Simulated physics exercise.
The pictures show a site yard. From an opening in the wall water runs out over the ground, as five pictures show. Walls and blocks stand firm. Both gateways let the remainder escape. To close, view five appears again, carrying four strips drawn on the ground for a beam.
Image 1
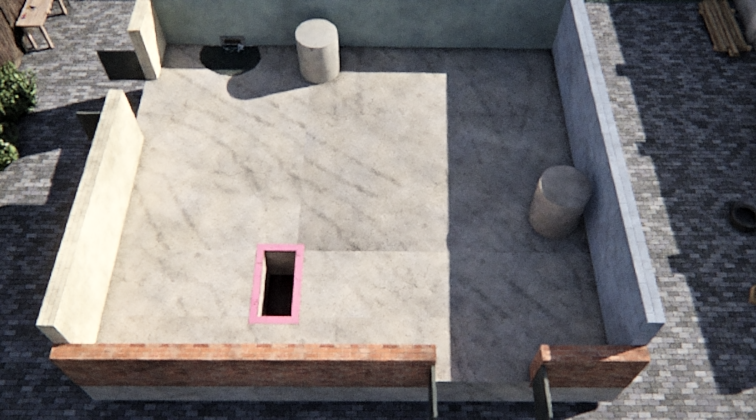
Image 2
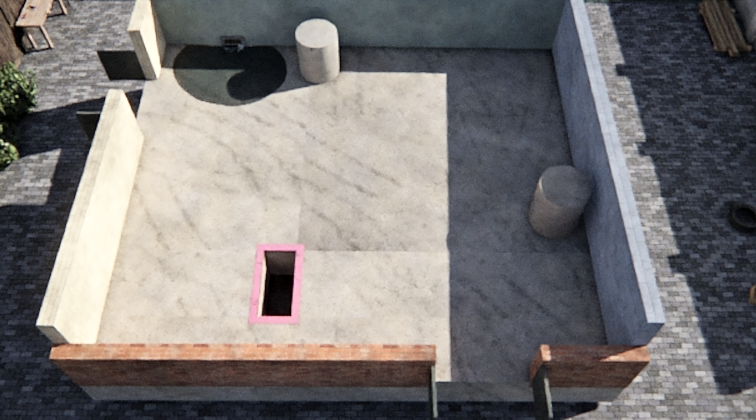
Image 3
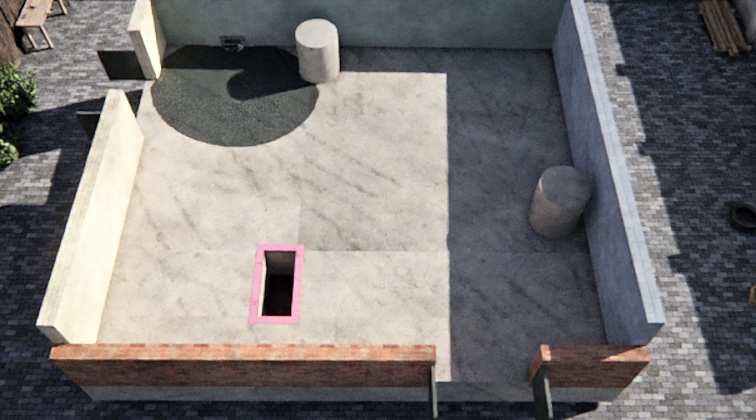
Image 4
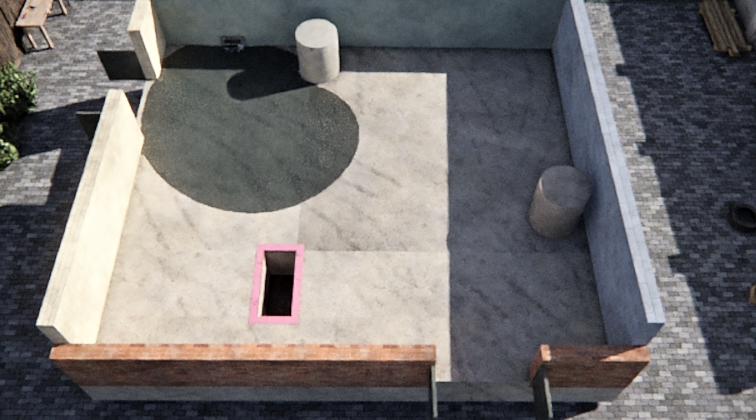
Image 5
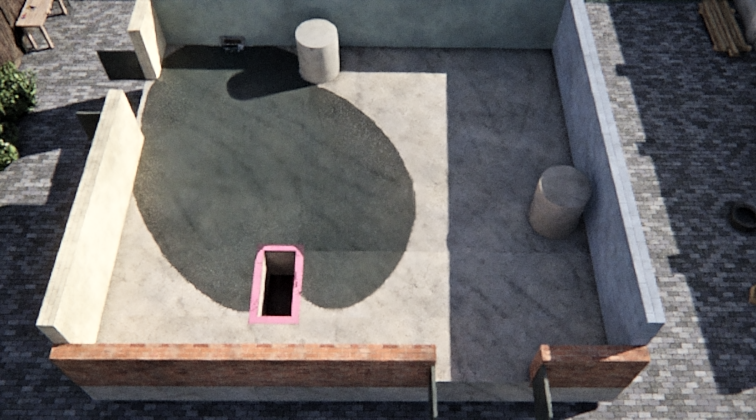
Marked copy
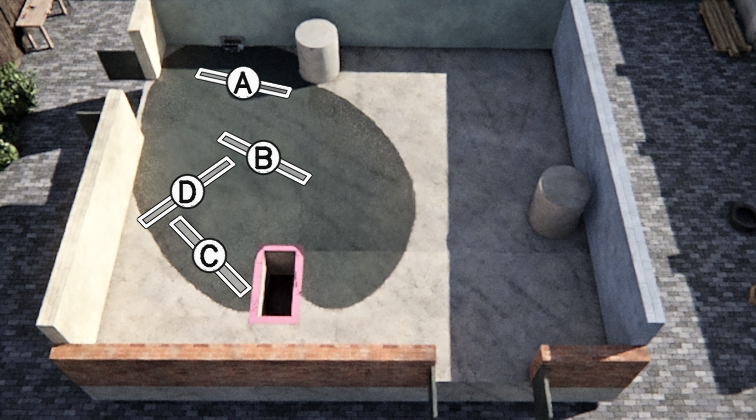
In a walled yard with a pale, streaked floor, a small dark patch of water sits by an outlet at the back wall, near a round pillar. The patch spreads steadily forward and to the right across the floor, then surrounds much of the pink-edged drain and enters it.
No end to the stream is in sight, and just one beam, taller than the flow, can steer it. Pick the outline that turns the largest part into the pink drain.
C works best here.
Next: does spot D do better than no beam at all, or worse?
Spot D is worse.
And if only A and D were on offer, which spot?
Here it is spot D.
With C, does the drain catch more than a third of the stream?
Yes, it does.
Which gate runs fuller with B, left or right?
The right gate.
In white, A from (198, 73) to (288, 92); B from (222, 136) to (306, 179); C from (175, 220) to (245, 291); D from (142, 222) to (230, 161).
With A, about 13 % of the stream goes into the pink drain, about 83 % out by the gates.
With B, about 18 % of the stream goes into the pink drain, about 79 % out by the gates.
With C, about 42 % of the stream goes into the pink drain, about 52 % out by the gates.
With D, about 18 % of the stream goes into the pink drain, about 76 % out by the gates.
